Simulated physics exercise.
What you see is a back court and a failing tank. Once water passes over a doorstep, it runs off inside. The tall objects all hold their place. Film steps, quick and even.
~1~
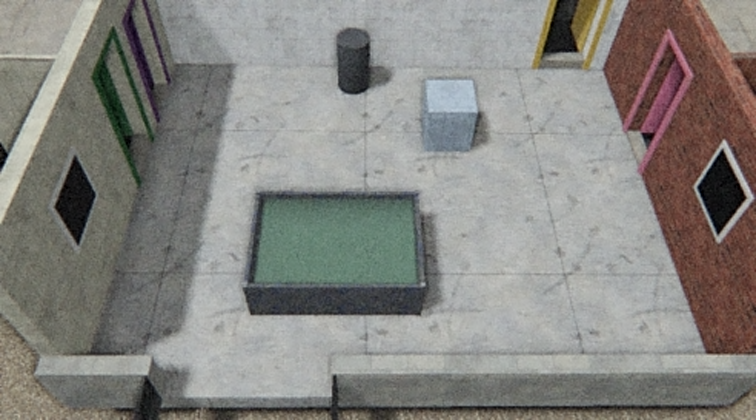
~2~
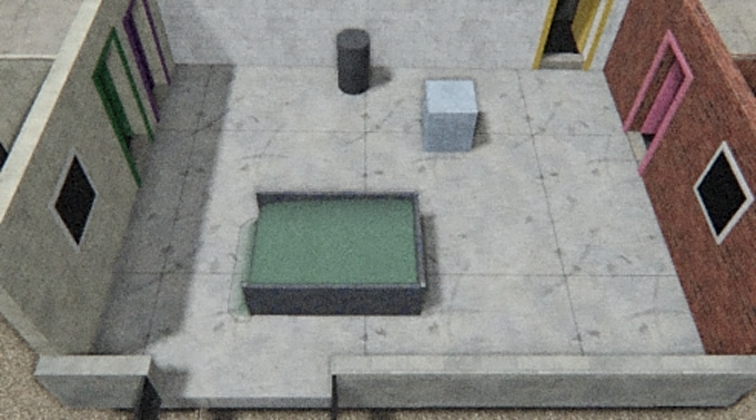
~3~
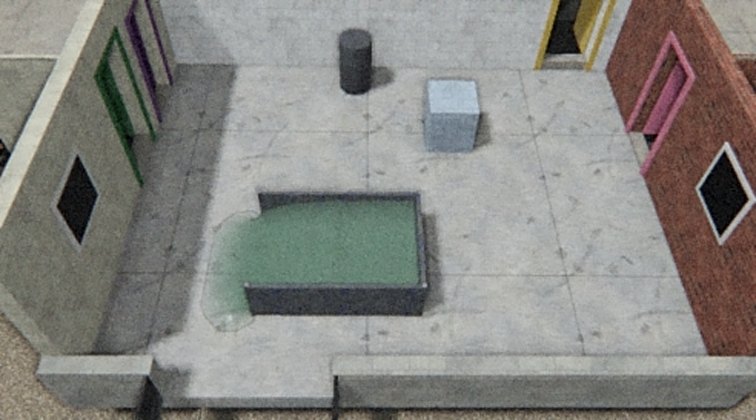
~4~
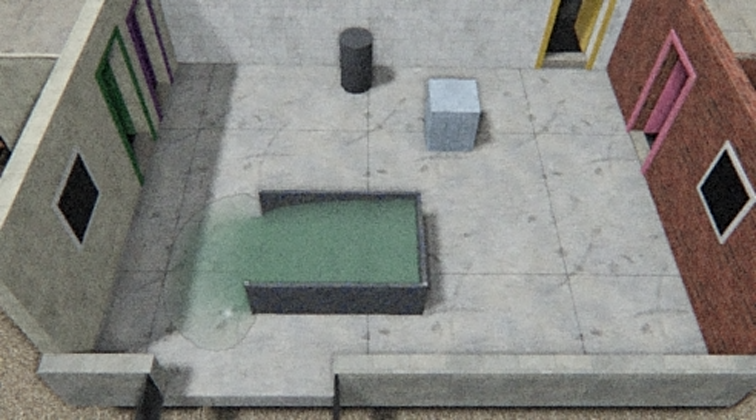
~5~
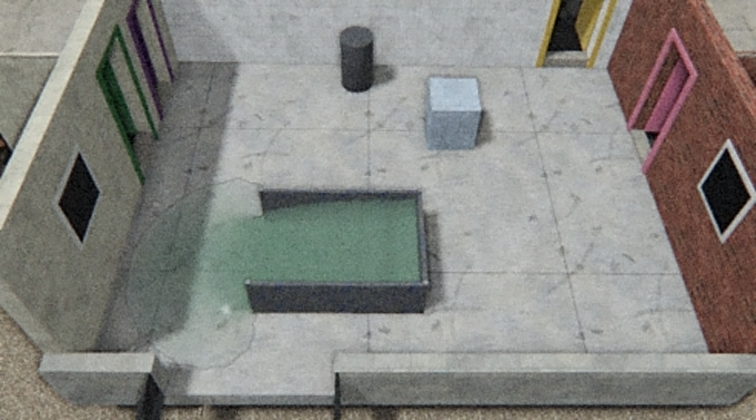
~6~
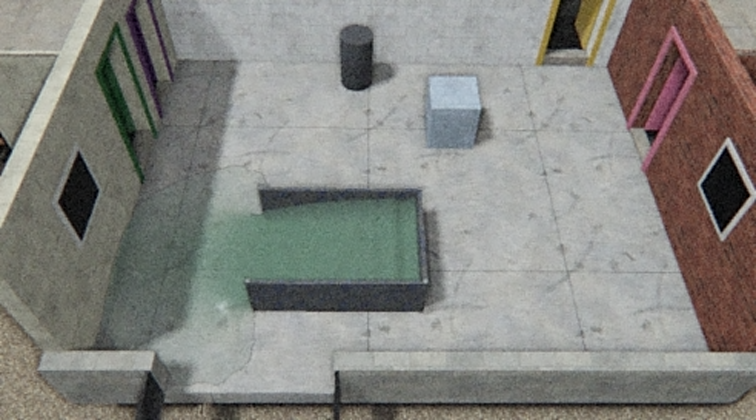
A walled grey court, seen from above and in front, has a green door frame and a purple one on the left, yellow at the back, and pink in the red brick wall. A dark open tank of green water sits near the middle, with a black cylinder and a pale blue block behind. The tank's left side opens and water pours out, spreading leftward in a thinning sheet to the left wall while the level inside drops.
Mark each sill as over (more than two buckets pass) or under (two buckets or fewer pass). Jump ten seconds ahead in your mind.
The purple door is over, the pink door is under, the green door is under, the yellow door is under.
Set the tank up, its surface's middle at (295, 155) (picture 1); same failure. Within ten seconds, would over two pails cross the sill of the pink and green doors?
For the pink door the answer is no, short of it, for the green door it is yes, past it.
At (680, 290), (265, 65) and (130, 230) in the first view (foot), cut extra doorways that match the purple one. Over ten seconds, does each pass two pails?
First stays short of it, second crosses the line, third crosses the line.
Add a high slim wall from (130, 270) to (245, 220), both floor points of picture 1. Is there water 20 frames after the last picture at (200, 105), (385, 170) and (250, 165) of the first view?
Taking the points in order, they are inundated, high and dry and inundated.
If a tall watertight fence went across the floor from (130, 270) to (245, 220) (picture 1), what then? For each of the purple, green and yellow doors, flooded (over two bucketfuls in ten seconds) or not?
Result: Purple door remains below; green door remains below; yellow door remains below.
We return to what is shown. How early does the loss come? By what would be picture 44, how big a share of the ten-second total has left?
Log: Around 65 %, estimated.
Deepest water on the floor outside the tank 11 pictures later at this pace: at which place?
Somewhere near (87, 374).
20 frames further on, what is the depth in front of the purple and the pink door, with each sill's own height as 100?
130 and 0 %, in that order.
A moment on, water covers 15 % of the floor; the purple door not reached, the pink door not reached, the green door wet at the sill, nothing in, the yellow door not reached.
Next, water covers 20 % of the floor; the purple door wet at the sill, nothing in, the pink door not reached, the green door wet at the sill, nothing in, the yellow door not reached.
Then, water covers 35 % of the floor; the purple door under two buckets in, the pink door not reached, the green door wet at the sill, nothing in, the yellow door not reached.
Later, water covers 65 % of the floor; the purple door under two buckets in, the pink door not reached, the green door wet at the sill, nothing in, the yellow door wet at the sill, nothing in.
In the end, water covers 90 % of the floor; the purple door over two buckets in, the pink door wet at the sill, nothing in, the green door wet at the sill, nothing in, the yellow door wet at the sill, nothing in.
